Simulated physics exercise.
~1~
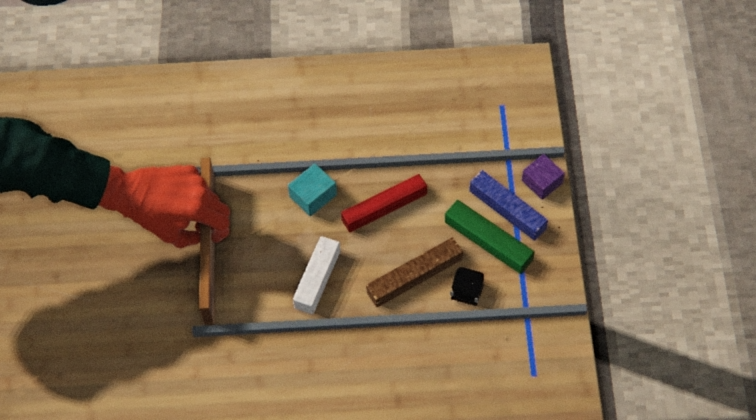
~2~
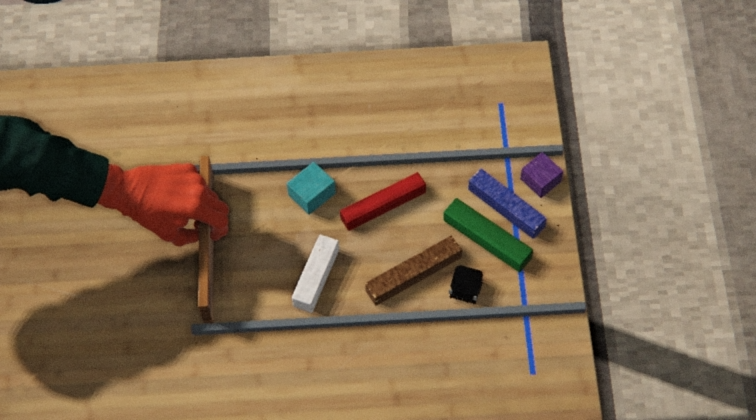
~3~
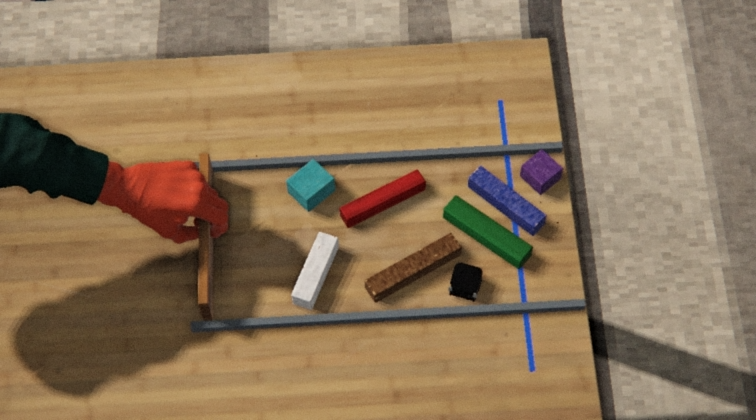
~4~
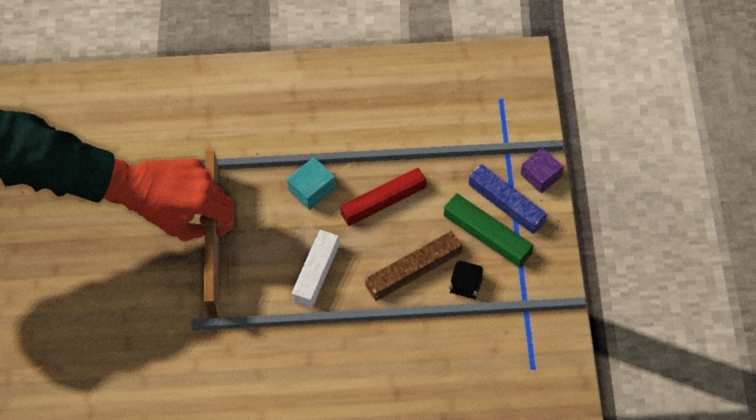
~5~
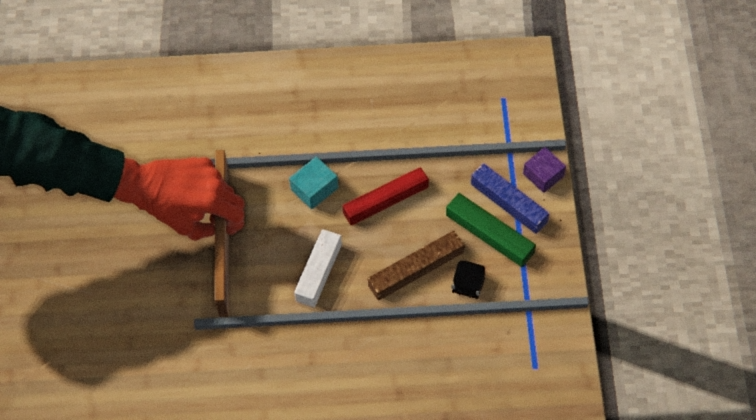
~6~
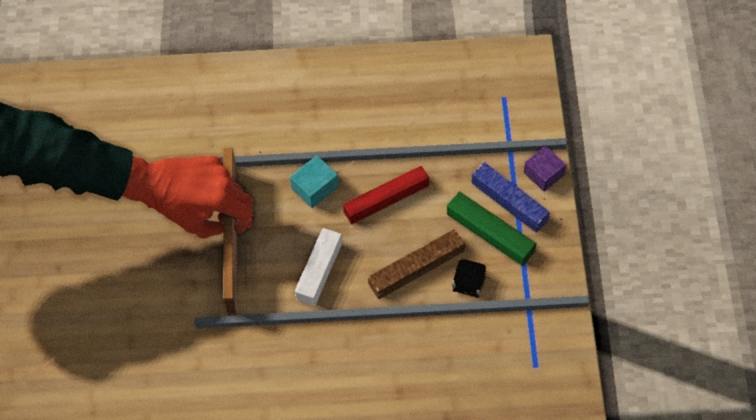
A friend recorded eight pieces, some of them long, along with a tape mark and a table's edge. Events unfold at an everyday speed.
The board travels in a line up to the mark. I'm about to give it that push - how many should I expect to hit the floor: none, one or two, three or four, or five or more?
Expect three or four.
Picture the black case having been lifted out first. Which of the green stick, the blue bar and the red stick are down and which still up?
Green stick down, blue bar down, red stick still up.
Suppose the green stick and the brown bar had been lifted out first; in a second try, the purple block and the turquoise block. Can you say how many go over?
In the first try 2, in the other 0.
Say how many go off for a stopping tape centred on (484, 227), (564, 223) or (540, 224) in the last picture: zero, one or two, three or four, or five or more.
Number fallen at each tape, in order - zero, at least five, 3 or 4.
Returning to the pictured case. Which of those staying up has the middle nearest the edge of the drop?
That would be the black case.
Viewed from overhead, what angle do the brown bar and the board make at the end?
The angle comes out near 5 degrees.
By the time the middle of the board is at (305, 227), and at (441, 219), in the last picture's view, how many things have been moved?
At the first spot the count is 2, and at the second it is 7.
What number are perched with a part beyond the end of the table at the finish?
As for overhanging, the count is 2.
Early on, none off yet; purple block at rest near (545, 169); blue bar at rest near (510, 197); green stick at rest near (491, 228).
A while later, none off yet; purple block at rest near (545, 169); blue bar travelled a little near (528, 195); green stick travelled a little near (520, 212).
Finally, the number that fall off is three or four; lost, green stick, blue bar and purple block.
